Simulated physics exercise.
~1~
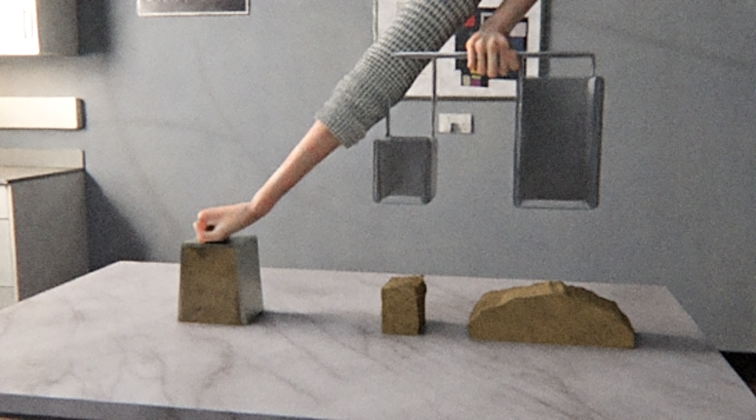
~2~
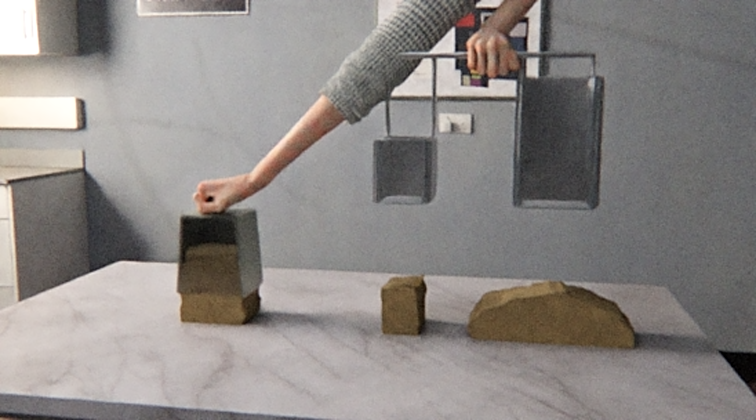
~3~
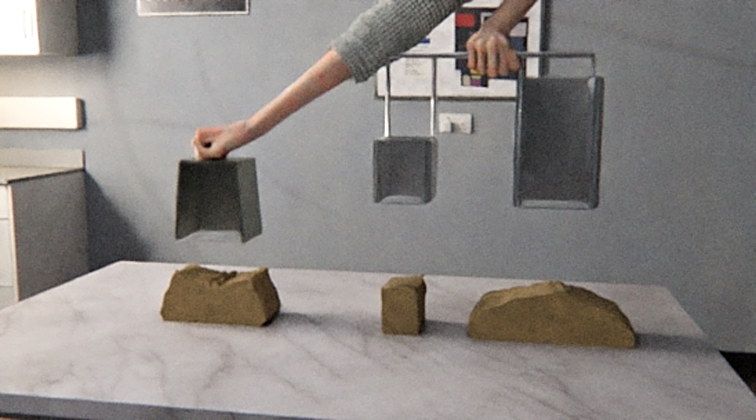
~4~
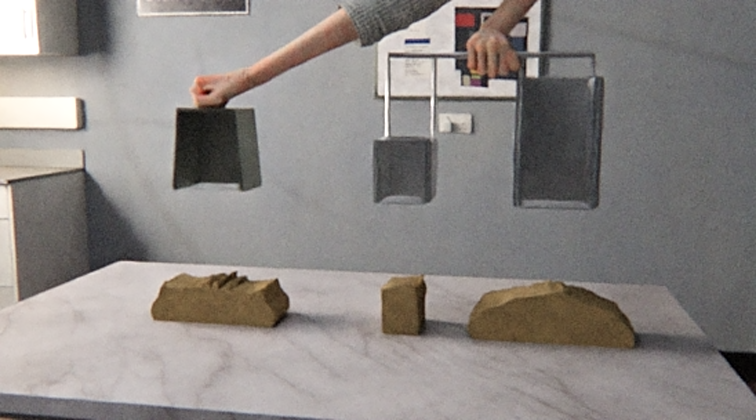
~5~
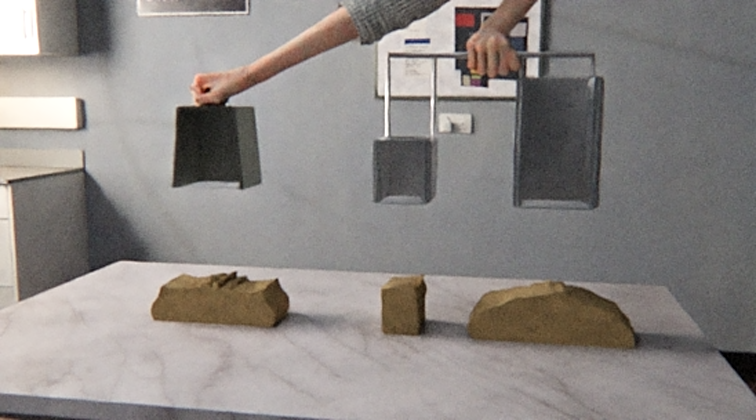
In the video, a hand lifts a tapered tin straight up from the left of a marble-topped table, and the brown sand inside slumps into a low, wide mound with a jagged top, beside two other sand shapes, while another hand holds a frame of two containers.
